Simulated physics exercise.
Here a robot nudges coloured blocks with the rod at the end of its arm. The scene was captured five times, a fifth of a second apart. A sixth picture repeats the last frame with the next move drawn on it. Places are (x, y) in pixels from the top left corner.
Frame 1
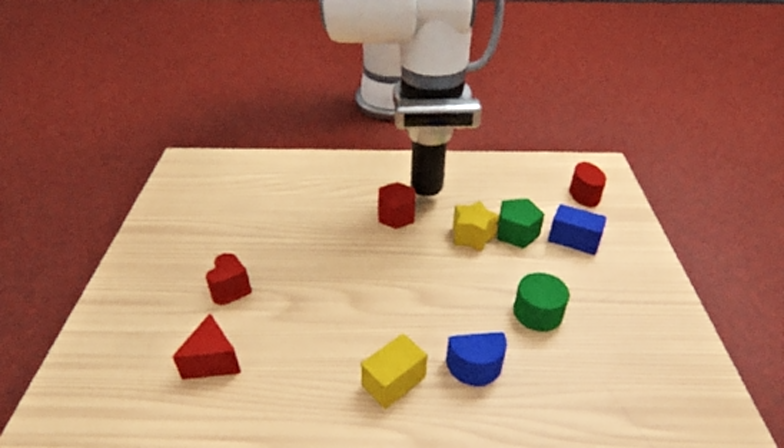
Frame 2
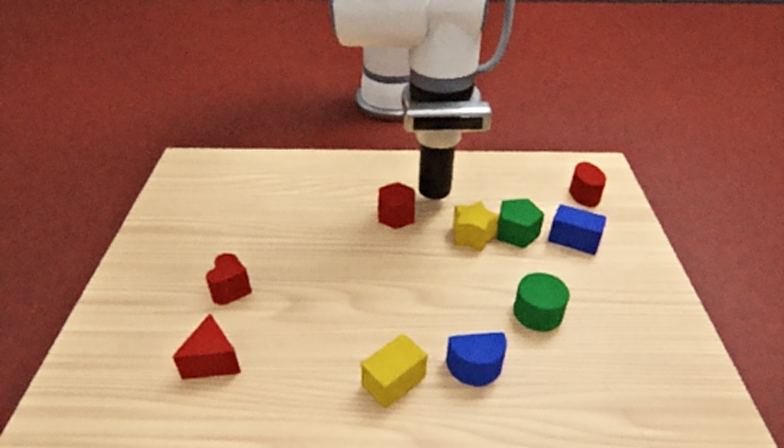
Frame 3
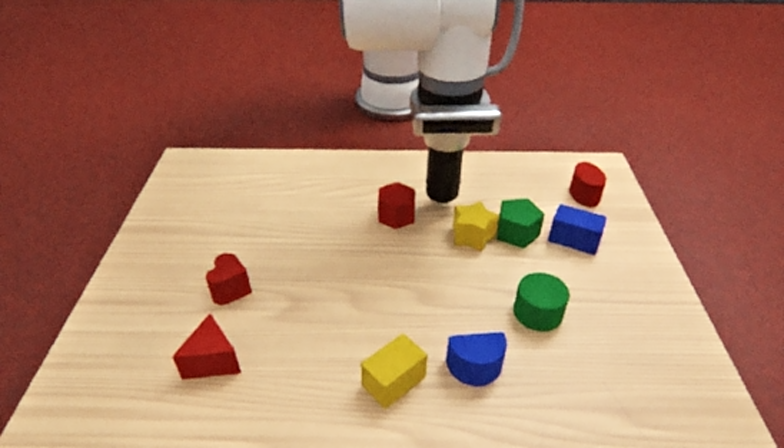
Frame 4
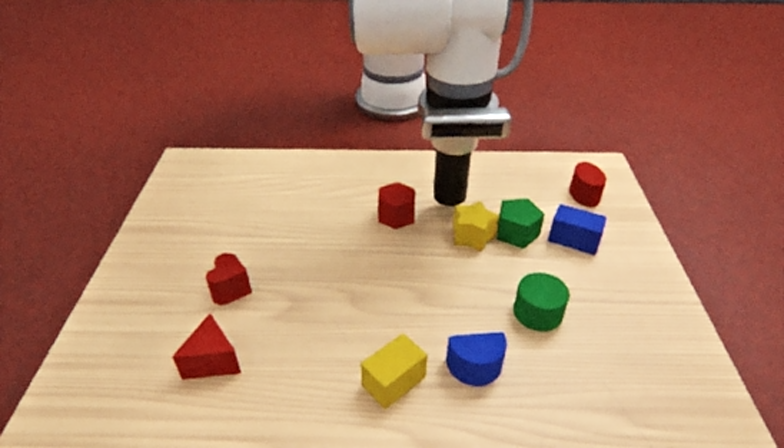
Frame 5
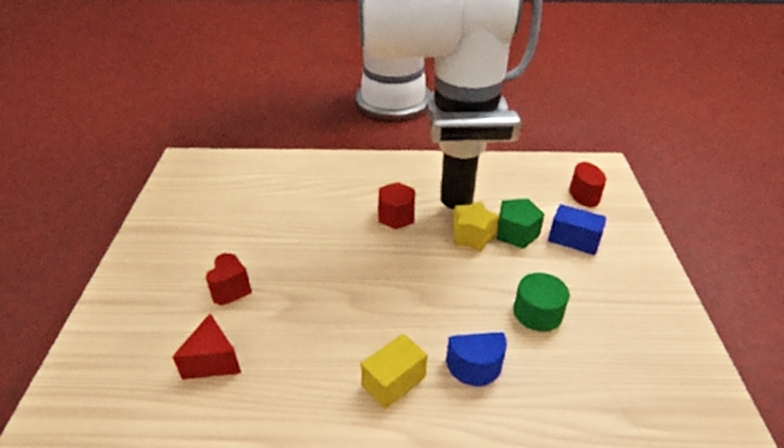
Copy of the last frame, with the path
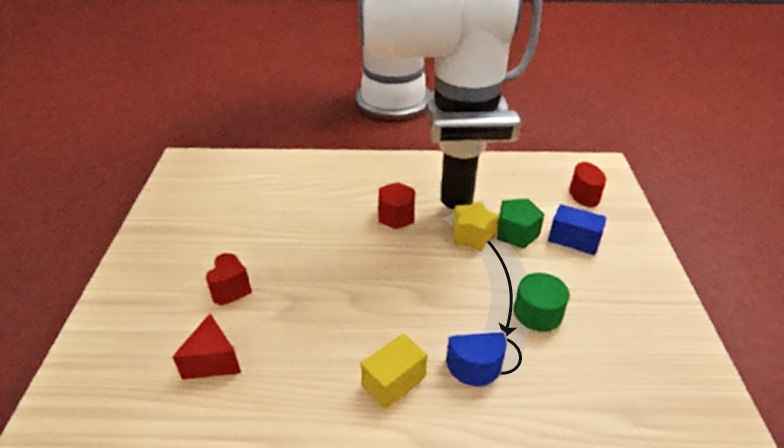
A robot arm with a dark rod at its end moves slightly to the right and a little nearer over a wooden table, closing in beside a yellow star block, while the red, yellow, green and blue blocks stay still.
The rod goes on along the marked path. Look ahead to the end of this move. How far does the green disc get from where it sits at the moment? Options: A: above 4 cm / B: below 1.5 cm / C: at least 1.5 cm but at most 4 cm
A: Above 4 cm.
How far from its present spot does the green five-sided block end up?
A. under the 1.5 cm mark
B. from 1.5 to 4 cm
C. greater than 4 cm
A.
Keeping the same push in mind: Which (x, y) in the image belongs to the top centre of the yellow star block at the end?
It comes to (540, 358).
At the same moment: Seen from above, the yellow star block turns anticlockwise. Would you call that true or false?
The claim holds.
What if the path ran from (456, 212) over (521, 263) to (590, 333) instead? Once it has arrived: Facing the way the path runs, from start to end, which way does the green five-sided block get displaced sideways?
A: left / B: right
That would be A.
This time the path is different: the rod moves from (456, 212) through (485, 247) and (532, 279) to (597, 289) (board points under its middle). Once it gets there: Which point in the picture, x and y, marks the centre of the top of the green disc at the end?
Roughly at (566, 321).
Drawn move, from (456, 212) via (494, 248) and (511, 298), ending at (498, 355).
What follows on the original path. One third of the way, rod at (497, 237); yellow star block at (511, 252); green five-sided block at (529, 214), turned 30° anticlockwise.
Two thirds of the way, rod at (514, 287); yellow star block at (528, 307); green five-sided block at (529, 214), turned 30° anticlockwise; green disc at (576, 330).
At the end, rod at (501, 342); yellow star block at (540, 358), turned 30° anticlockwise; blue D-shaped block at (473, 355), turned 30° clockwise; green five-sided block at (529, 214), turned 30° anticlockwise; green disc at (594, 352).
